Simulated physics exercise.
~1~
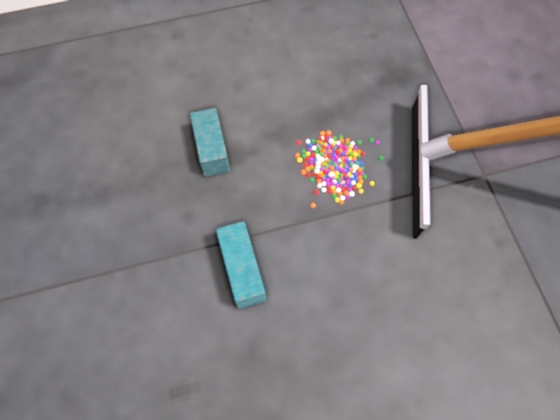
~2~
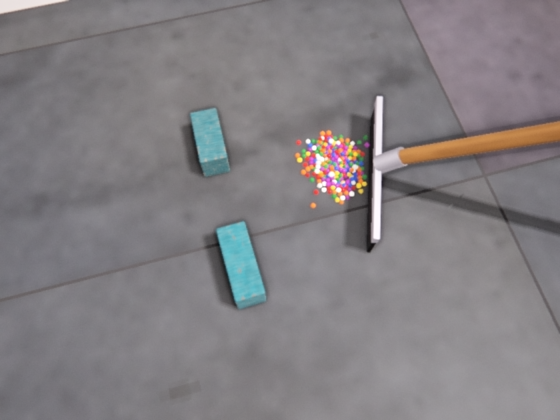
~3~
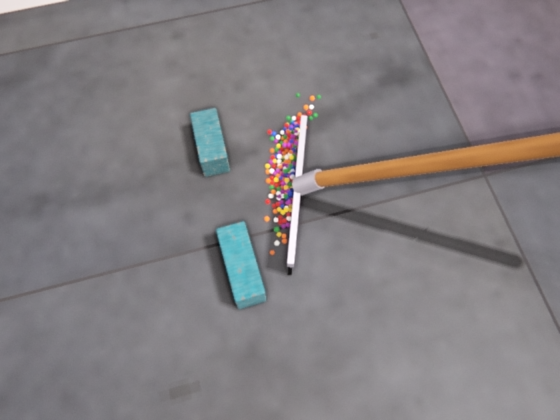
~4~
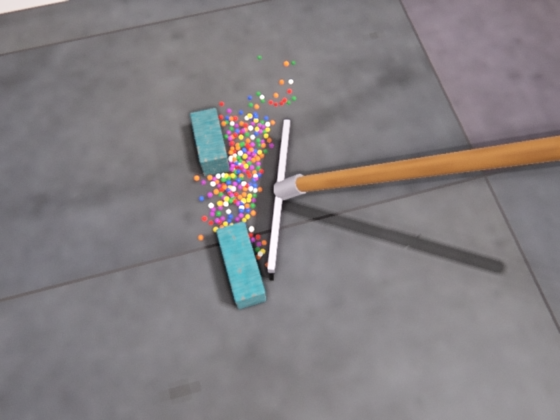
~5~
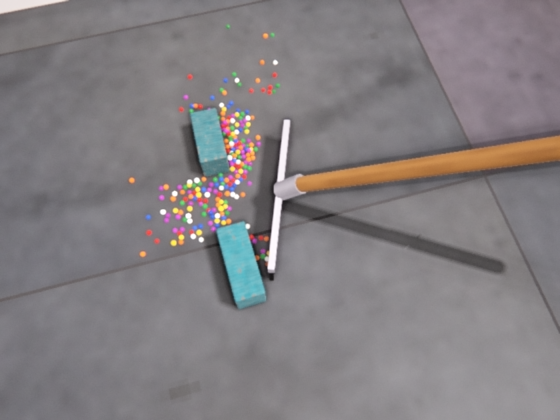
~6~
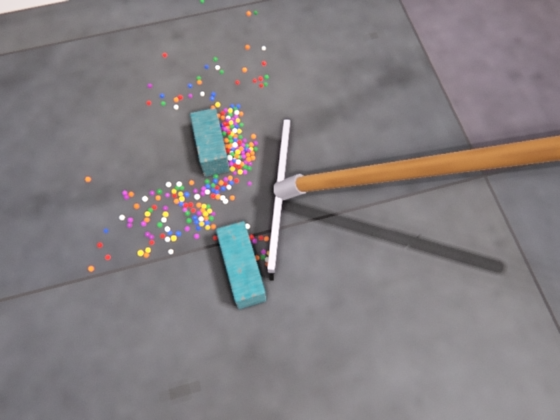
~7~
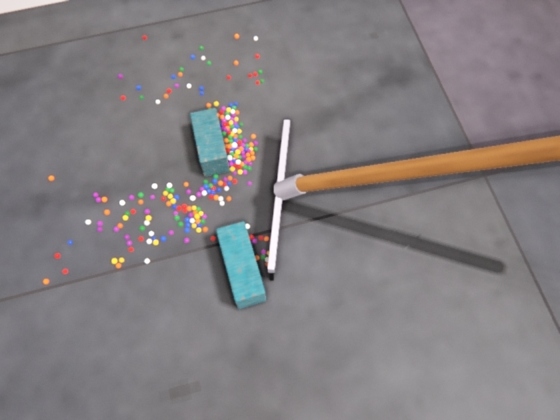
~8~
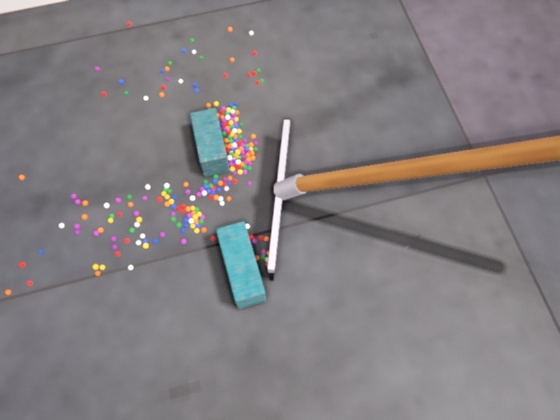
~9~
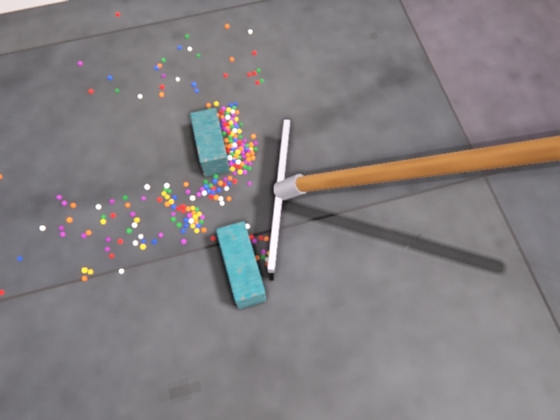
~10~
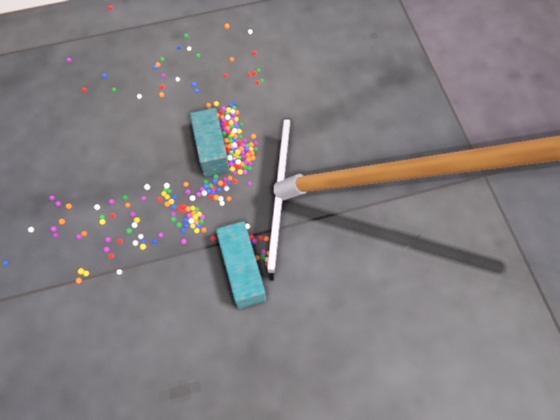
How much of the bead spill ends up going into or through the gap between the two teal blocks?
A large share of the beads enters the gap, with many scattering out on the left side, while others stay held up between the blocks and the squeegee.
